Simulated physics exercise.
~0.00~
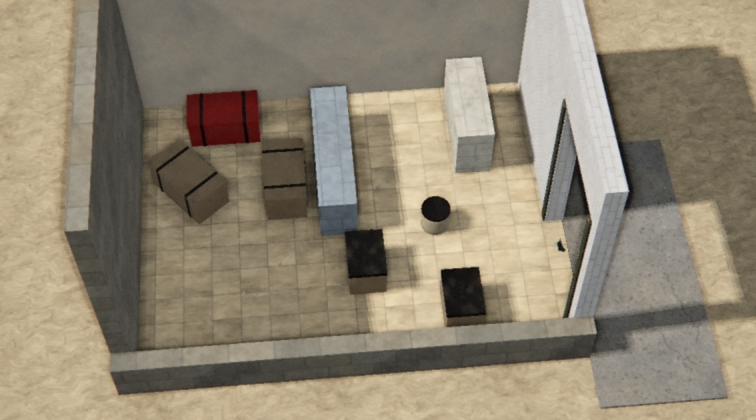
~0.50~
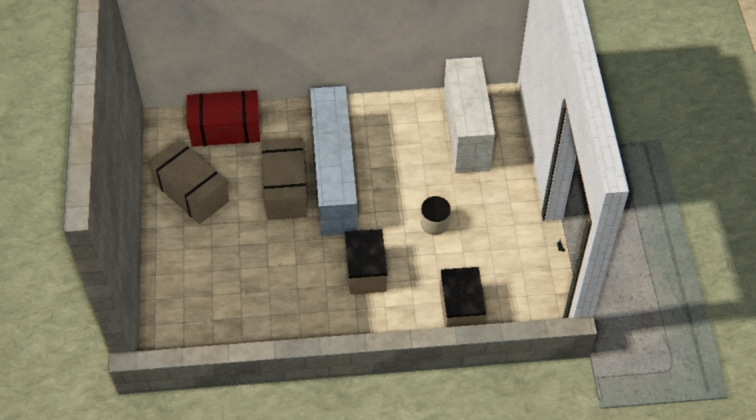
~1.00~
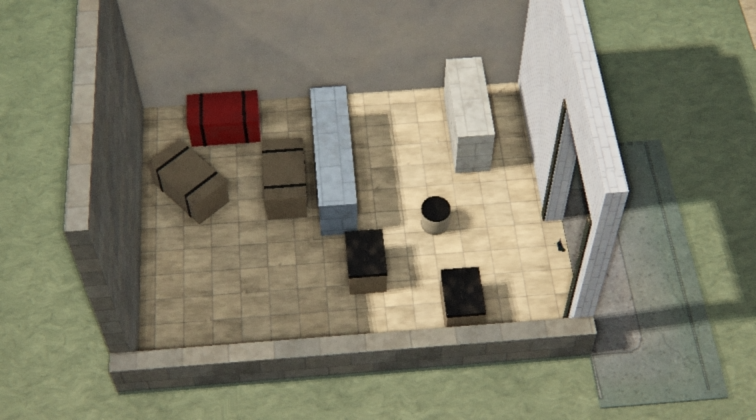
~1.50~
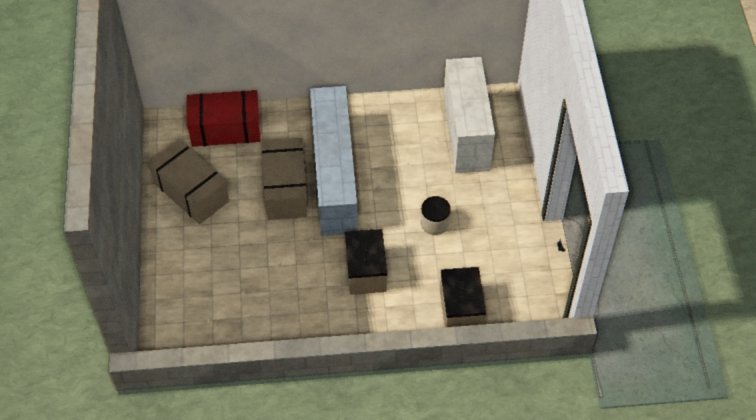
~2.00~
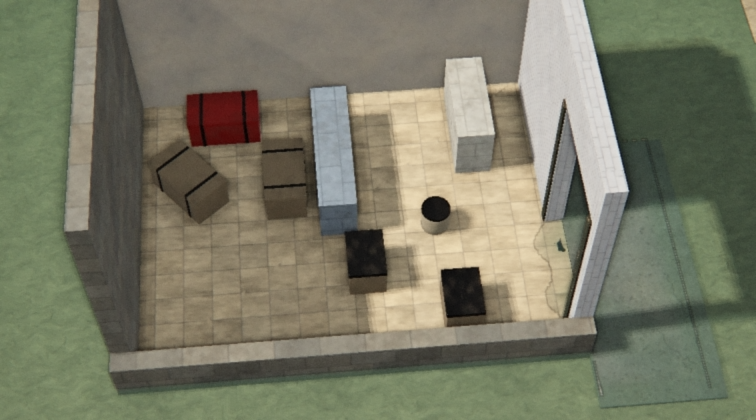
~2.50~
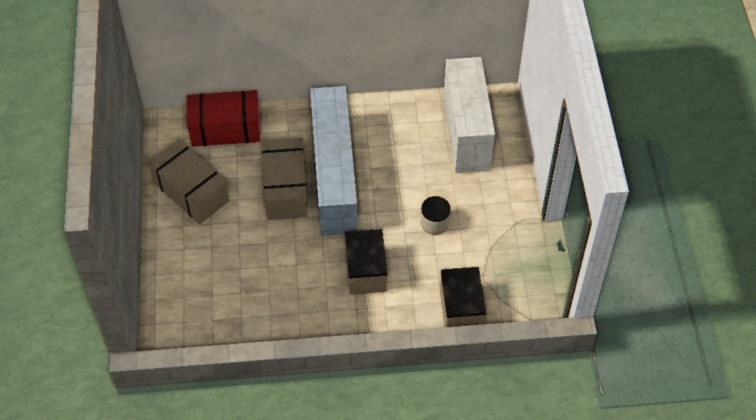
To begin with, bare sandy ground surrounds a tiled, open-topped store holding boxes and a small round container. Murky greenish water then covers the ground outside and creeps over the grey slab by the right-hand doorway. Finally, a thin, clear sheet spreads a little way inside, while the contents stay still.
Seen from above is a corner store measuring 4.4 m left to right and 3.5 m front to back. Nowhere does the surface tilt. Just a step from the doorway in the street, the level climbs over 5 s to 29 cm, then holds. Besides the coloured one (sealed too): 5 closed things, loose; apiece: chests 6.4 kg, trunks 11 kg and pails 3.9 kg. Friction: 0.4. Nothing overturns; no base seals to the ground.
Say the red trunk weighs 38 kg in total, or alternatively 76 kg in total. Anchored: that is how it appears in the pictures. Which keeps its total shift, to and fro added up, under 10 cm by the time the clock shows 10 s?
The one that works is none of the two.
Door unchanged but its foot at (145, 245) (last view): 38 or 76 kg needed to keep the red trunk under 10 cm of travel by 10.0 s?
Under that change the large mass is required.
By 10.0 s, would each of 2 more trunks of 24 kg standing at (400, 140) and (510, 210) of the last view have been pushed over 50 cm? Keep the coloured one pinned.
Below the mark, then above the mark.
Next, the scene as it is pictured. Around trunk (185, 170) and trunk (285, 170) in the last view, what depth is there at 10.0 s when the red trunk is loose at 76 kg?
I'd put it at 13 cm and 12 cm respectively.
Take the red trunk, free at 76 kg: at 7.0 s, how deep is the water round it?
2 cm, roughly.
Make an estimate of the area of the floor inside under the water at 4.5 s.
6.0 m2.
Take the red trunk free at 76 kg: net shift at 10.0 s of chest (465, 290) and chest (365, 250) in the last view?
One is off by 300 cm, the other by 250 cm, in the order asked.
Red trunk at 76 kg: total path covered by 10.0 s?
Roughly 20 centimetres altogether.
After 3.5 s the red trunk would be 0 cm from its start with 38 kg and 0 cm from its start with 76 kg; 0 cm of water round it then.
After 4.5 s the red trunk would be 0 cm from its start with 38 kg and 0 cm from its start with 76 kg; 0 cm of water round it then.
After 7.0 s the red trunk would be 0 cm from its start with 38 kg and 0 cm from its start with 76 kg; 2 cm of water round it then.
After 10.0 s the red trunk would be 59 cm from its start with 38 kg and 23 cm from its start with 76 kg; 18 cm of water round it then.
